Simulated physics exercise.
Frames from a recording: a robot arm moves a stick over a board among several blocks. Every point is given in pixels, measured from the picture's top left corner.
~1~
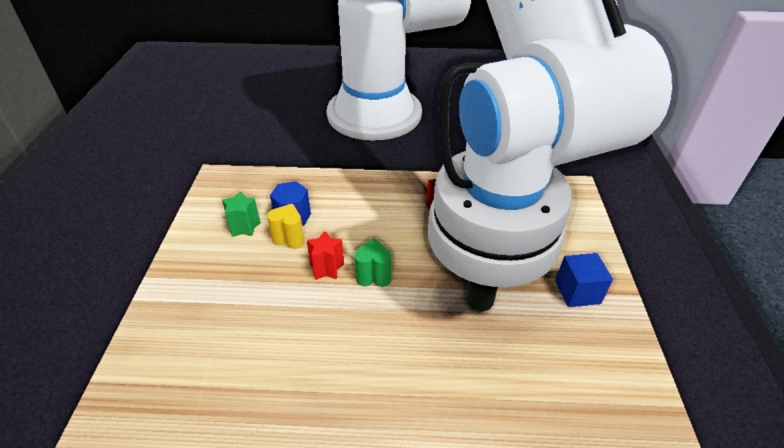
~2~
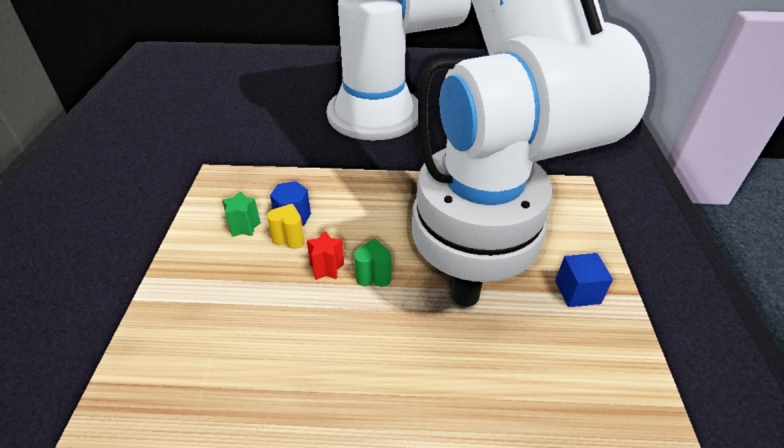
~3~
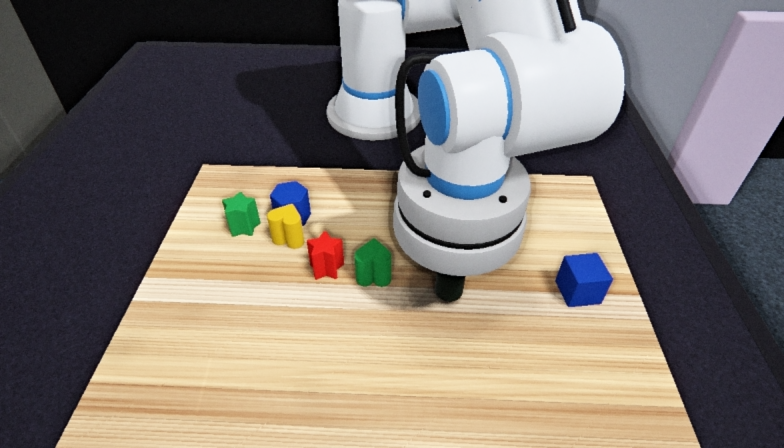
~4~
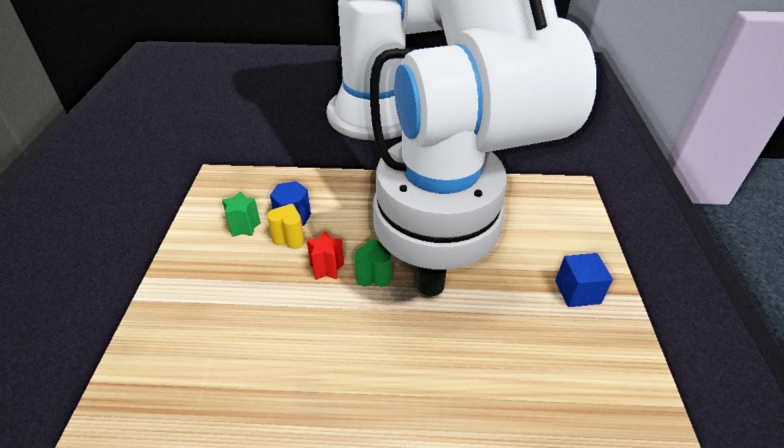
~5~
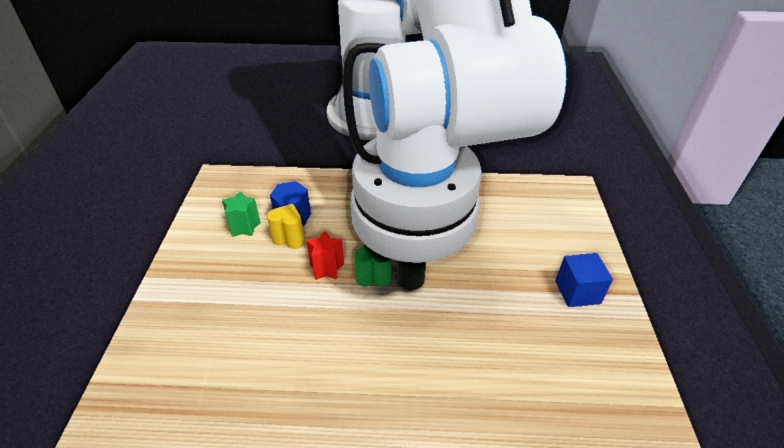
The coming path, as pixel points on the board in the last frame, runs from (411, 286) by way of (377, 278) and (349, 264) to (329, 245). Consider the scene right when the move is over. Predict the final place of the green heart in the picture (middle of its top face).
Its top middle: (296, 227).
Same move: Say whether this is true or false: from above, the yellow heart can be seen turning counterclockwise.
That is false.
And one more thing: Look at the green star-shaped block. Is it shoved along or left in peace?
By the time the path is finished, it has hardly shifted at all.
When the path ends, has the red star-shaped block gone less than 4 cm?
No.
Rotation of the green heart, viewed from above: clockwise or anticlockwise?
The block turns counter-clockwise.
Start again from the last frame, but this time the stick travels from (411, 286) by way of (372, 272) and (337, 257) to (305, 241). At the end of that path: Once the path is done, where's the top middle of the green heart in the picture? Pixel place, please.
Its top centre is at about (276, 231).
The first path, step by step. One third of the way, stick (377, 272); red star-shaped block (317, 242); green heart (346, 244).
Two thirds of the way, stick (348, 257); red star-shaped block (286, 237), turned 15° anticlockwise; green heart (316, 234), turned 15° anticlockwise.
At the end, stick (329, 239); green star-shaped block unmoved; yellow heart (274, 212), turned 35° clockwise; blue hexagonal block unmoved; red star-shaped block (271, 239), turned 40° anticlockwise; green heart (296, 227), turned 65° anticlockwise.
